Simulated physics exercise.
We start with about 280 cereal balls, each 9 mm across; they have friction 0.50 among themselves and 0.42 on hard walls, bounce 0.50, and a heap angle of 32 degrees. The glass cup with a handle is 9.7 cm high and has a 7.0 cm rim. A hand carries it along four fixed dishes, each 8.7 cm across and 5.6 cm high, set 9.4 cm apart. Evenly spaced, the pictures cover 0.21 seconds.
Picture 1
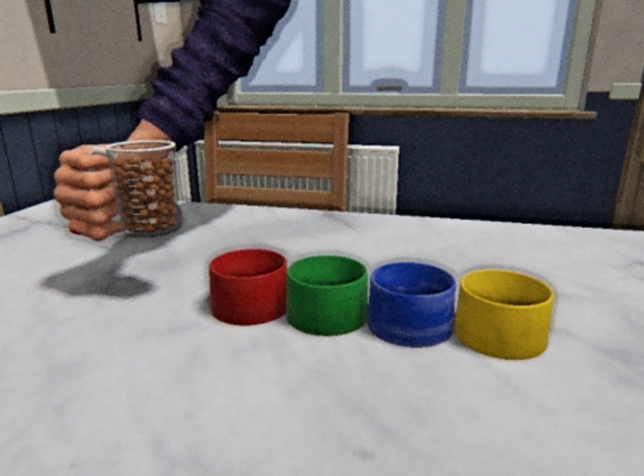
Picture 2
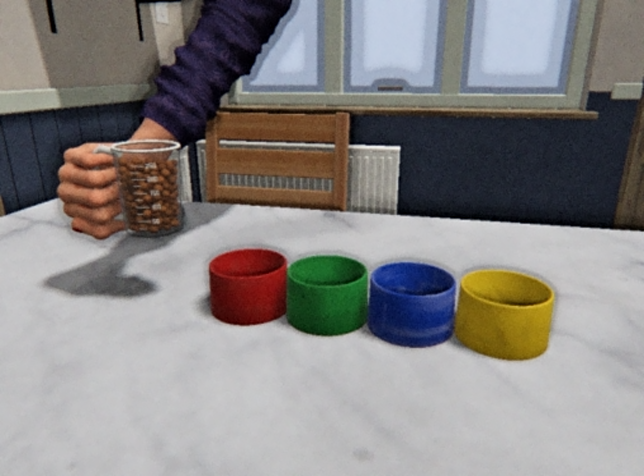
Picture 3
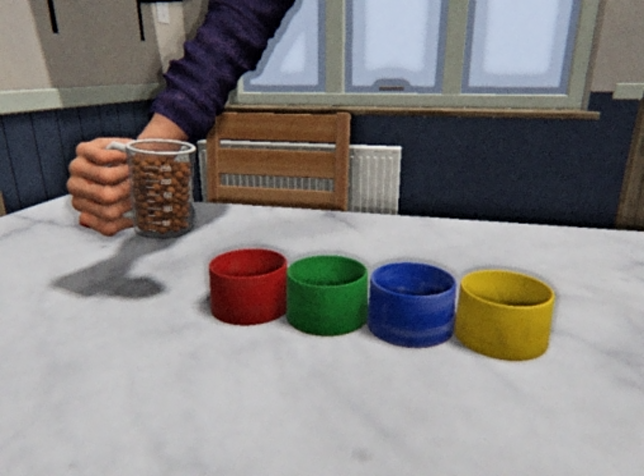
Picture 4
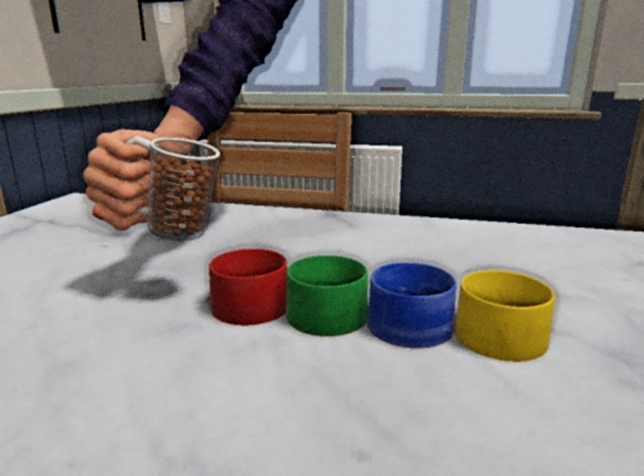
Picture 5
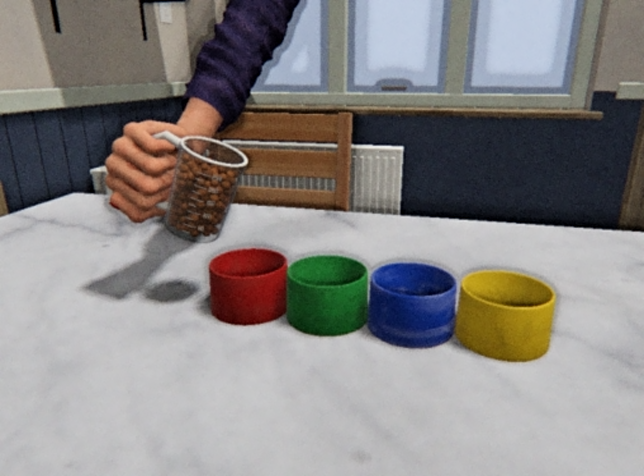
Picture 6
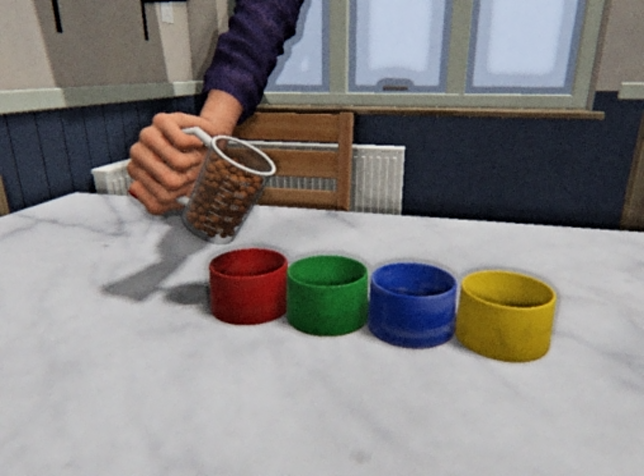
A hand in a dark purple sleeve holds a clear glass cup of small brown pieces by its handle, at the left of a pale marbled table seen from slightly above in a room with a window. Red, green, blue and yellow dishes sit in a row from left to right, before a wooden chair. The hand moves the cup rightward, gradually tilting its rim right, while the dishes and view stay still.
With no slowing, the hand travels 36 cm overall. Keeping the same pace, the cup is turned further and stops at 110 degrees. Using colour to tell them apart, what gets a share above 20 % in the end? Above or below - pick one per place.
Red: Below; blue: Below; green: Below; yellow: Above; counter: Above.
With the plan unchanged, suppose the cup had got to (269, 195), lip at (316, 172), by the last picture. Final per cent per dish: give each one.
The red dish keeps 0, the blue one 0, the green one 0 and the yellow one 80.
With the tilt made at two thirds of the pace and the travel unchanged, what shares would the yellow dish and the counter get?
Result: Yellow dish 80, counter 20.
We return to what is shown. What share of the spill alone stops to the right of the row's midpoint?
Roughly 100 per cent.
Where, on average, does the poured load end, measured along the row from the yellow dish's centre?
Offset: About 7 cm, rightward.
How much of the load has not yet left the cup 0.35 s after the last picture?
Around 100 in a hundred.
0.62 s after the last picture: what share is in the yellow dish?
About 40 per cent by then.
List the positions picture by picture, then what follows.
In the first picture, cup at (146, 188), tilt 0 degrees, lip at (169, 147), moved 0.0 cm; middle of the pieces at (146, 193); red dish at (248, 263); green dish at (327, 270); blue dish at (413, 278); yellow dish at (506, 287).
In the second picture, cup at (150, 188), tilt 2 degrees, lip at (174, 148), moved 0.5 cm; middle of the pieces at (150, 193).
In the third picture, cup at (162, 189), tilt 6 degrees, lip at (190, 151), moved 2.0 cm; middle of the pieces at (162, 193).
In the fourth picture, cup at (181, 190), tilt 13 degrees, lip at (215, 157), moved 4.4 cm; middle of the pieces at (180, 194).
In the fifth picture, cup at (203, 191), tilt 22 degrees, lip at (243, 165), moved 7.1 cm; middle of the pieces at (202, 195).
In the sixth picture, cup at (226, 192), tilt 30 degrees, lip at (272, 173), moved 9.9 cm; middle of the pieces at (224, 196); red dish at (249, 262); green dish at (327, 270); blue dish at (413, 279); yellow dish at (507, 289).
Then, 0.21 s after the last picture, tilt 71 degrees; cup holds 100 %.
Then, 0.35 s after the last picture, tilt 98 degrees; cup holds 100 %.
Then, 0.62 s after the last picture, tilt 110 degrees; cup holds 15 %, yellow 40 %.
In the end, red 0 %, blue 0 %, green 0 %, yellow 50 %, counter 50 %.
